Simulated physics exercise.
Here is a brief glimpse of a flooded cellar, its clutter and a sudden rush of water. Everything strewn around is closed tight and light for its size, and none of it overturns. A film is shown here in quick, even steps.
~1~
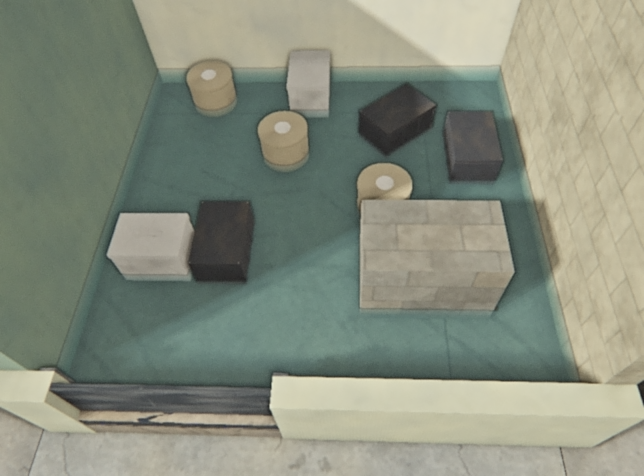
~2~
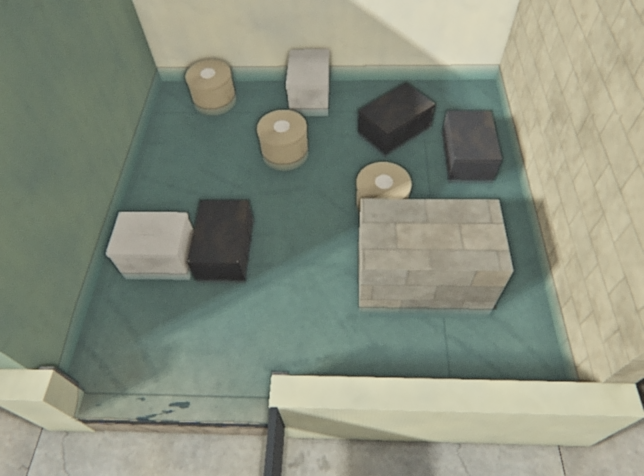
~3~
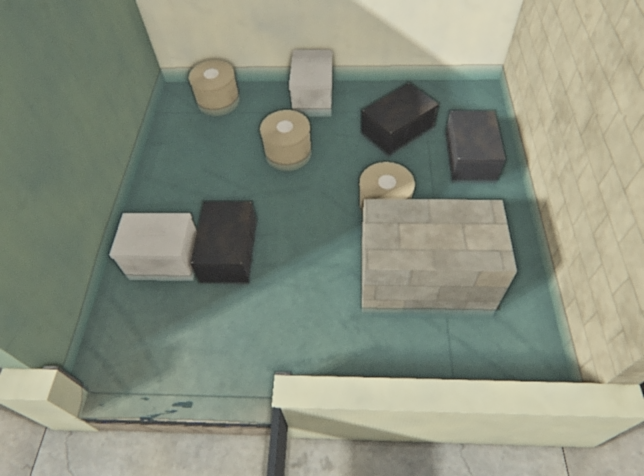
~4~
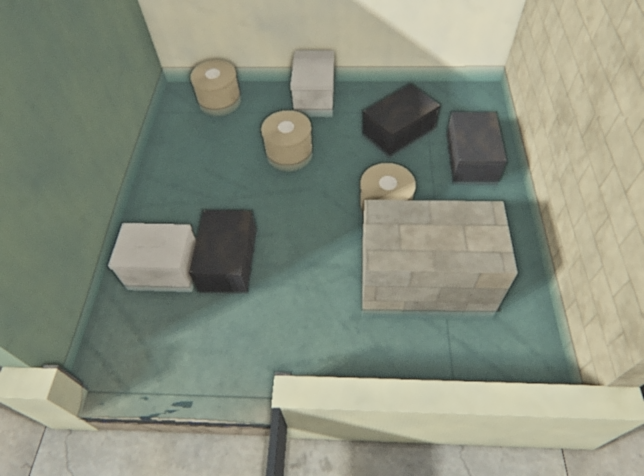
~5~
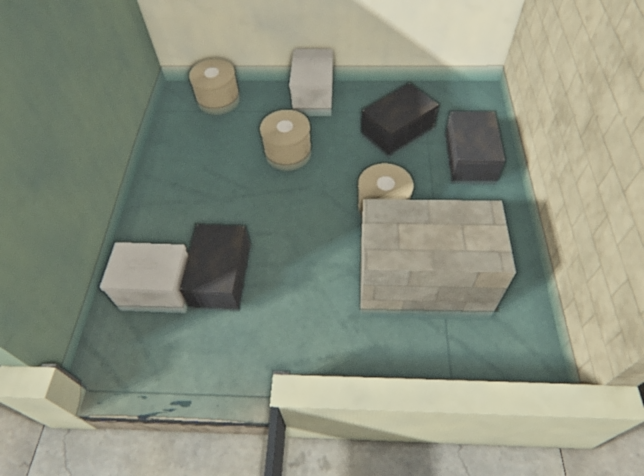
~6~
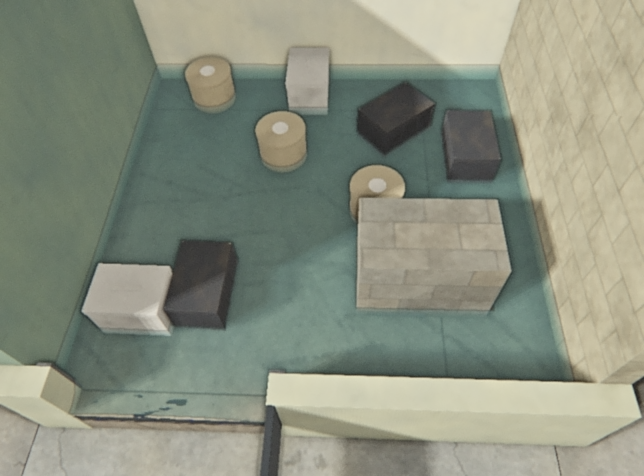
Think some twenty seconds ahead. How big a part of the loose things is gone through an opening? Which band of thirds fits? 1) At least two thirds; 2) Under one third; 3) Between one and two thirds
3, between one and two thirds.
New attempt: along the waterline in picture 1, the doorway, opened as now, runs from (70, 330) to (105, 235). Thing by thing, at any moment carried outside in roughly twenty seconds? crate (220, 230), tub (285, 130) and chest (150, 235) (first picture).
Per item as listed - swept away, swept away, swept away.
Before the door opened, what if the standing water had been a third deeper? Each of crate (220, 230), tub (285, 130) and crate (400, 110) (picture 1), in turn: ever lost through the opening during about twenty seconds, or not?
The first exits, the next exits, the last exits.
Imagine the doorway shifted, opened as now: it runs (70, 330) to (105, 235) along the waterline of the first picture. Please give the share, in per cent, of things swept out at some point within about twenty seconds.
Share reached: 50 %.
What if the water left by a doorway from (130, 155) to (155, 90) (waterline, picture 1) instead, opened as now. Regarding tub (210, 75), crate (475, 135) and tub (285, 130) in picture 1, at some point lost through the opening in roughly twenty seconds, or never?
Answer, one by one: Lost, not lost, lost.
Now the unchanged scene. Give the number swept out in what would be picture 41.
That gives 4.
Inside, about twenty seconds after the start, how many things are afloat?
By my count, 0.
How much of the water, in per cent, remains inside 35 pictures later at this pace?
I make it 38 per cent.
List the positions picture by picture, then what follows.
In the first frame, a chest at (148, 234), afloat; a crate at (220, 231) floats; 0 of 8 have shifted.
In the second frame, a chest at (147, 233), afloat; a crate at (219, 230), afloat; 0 of 8 have shifted.
In the third frame, a chest at (151, 234) floats; a crate at (222, 231) floats; 0 of 8 have shifted.
In the fourth frame, a chest at (150, 245), afloat, close to its start; a crate at (221, 241), afloat, close to its start; 2 of 8 have shifted.
In the fifth frame, a chest at (143, 266) floats, close to its start; a crate at (214, 257) floats, close to its start; 2 of 8 have shifted.
In the sixth frame, a chest at (127, 288) floats, a stride from its start; a crate at (199, 275), afloat, a stride from its start; 3 of 8 have shifted.
A moment on, 2 of 8 are out; 6 afloat.
Next, 3 of 8 are out; 4 afloat.
Later, 4 of 8 are out; 2 afloat.
In the end, 4 of 8 are out; 0 afloat.
